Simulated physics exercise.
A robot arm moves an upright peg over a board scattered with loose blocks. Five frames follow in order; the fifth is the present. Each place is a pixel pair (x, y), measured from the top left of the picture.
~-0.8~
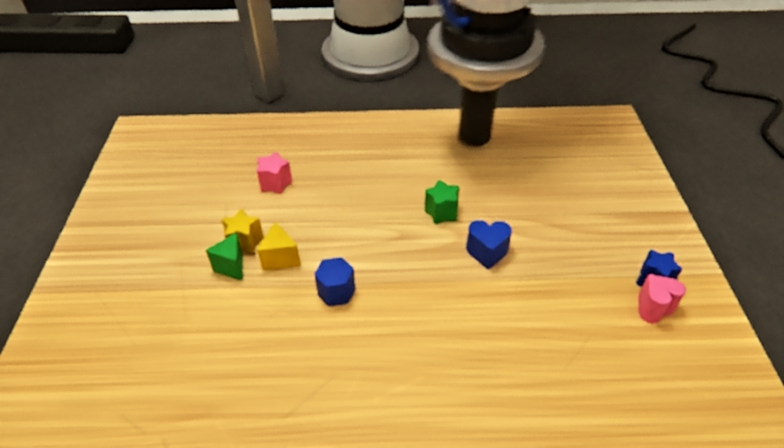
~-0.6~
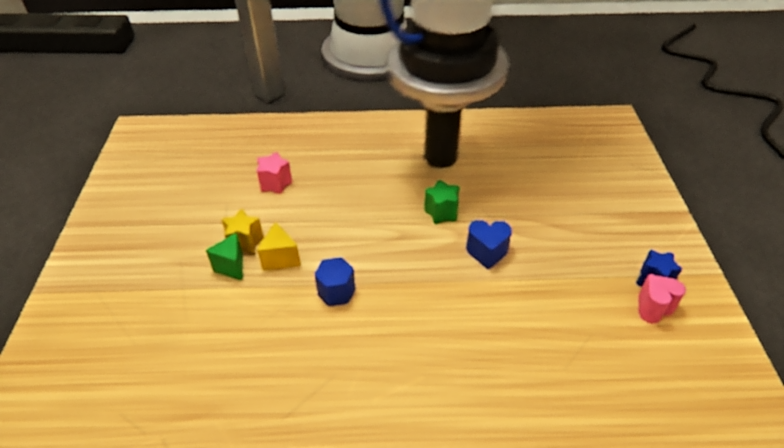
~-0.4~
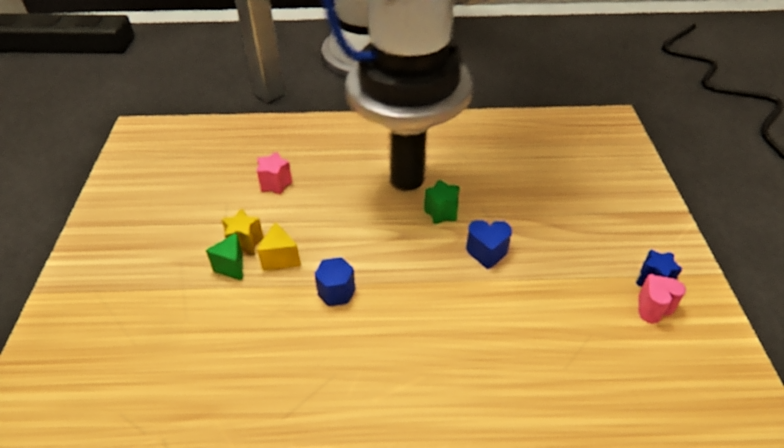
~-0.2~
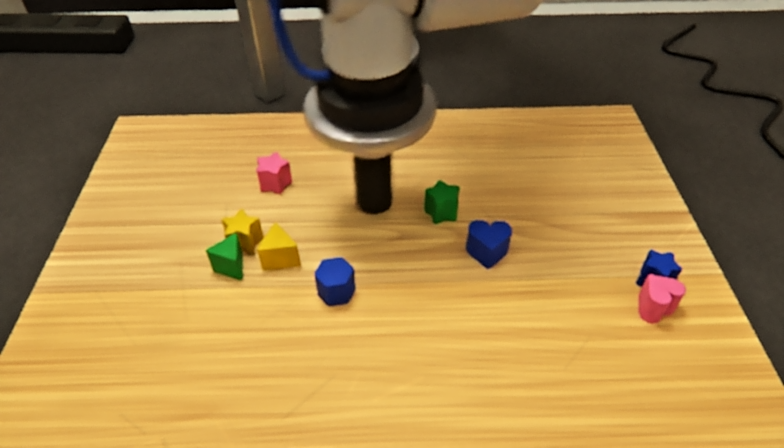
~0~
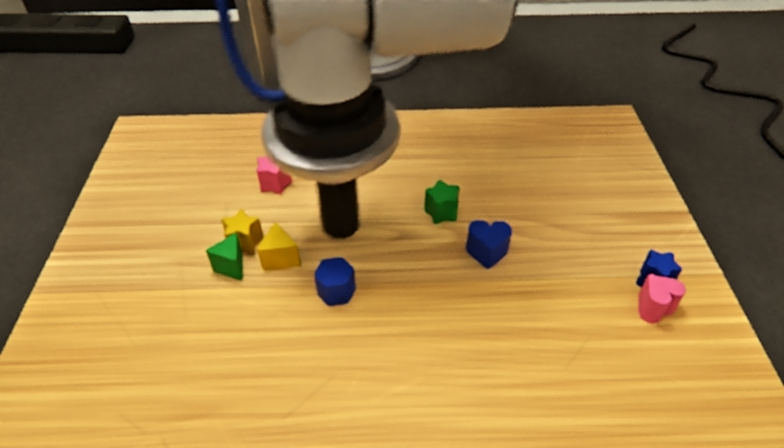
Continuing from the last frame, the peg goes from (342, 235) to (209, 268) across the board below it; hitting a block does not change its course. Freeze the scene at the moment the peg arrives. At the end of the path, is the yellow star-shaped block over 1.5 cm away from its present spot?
Final answer: Yes.
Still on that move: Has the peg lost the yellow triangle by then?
Yes, that is what happens.
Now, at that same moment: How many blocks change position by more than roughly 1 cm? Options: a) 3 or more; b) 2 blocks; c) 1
I choose a.
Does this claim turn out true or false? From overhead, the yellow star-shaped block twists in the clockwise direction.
Verdict: True.
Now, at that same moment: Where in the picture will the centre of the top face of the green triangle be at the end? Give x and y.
It ends at (174, 267).
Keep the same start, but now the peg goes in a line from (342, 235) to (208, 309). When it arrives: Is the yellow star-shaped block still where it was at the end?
Yes, I think so.
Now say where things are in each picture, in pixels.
The first frame shows peg tip (474, 137); block tops, green triangle (226, 247); yellow star-shaped block (239, 222); yellow triangle (277, 238); blue six-sided block (334, 271).
The second frame shows peg (441, 157); blocks unchanged.
The third frame shows peg (407, 179); blocks unchanged.
The fourth frame shows peg (374, 202); blocks unchanged.
The fifth frame shows peg (341, 225); green triangle (226, 247); yellow star-shaped block (239, 222); yellow triangle (277, 238); blue six-sided block (334, 271).
On the path given first. One third of the way, peg (295, 236); yellow triangle (268, 242).
Two thirds of the way, peg (252, 246); green triangle (211, 252); yellow star-shaped block (224, 222), turned 15° clockwise; yellow triangle (235, 259), turned 25° anticlockwise.
At the end, peg (206, 258); green triangle (174, 267), turned 25° anticlockwise; yellow star-shaped block (207, 221), turned 65° clockwise; yellow triangle (212, 270), turned 65° anticlockwise; blue six-sided block in place.
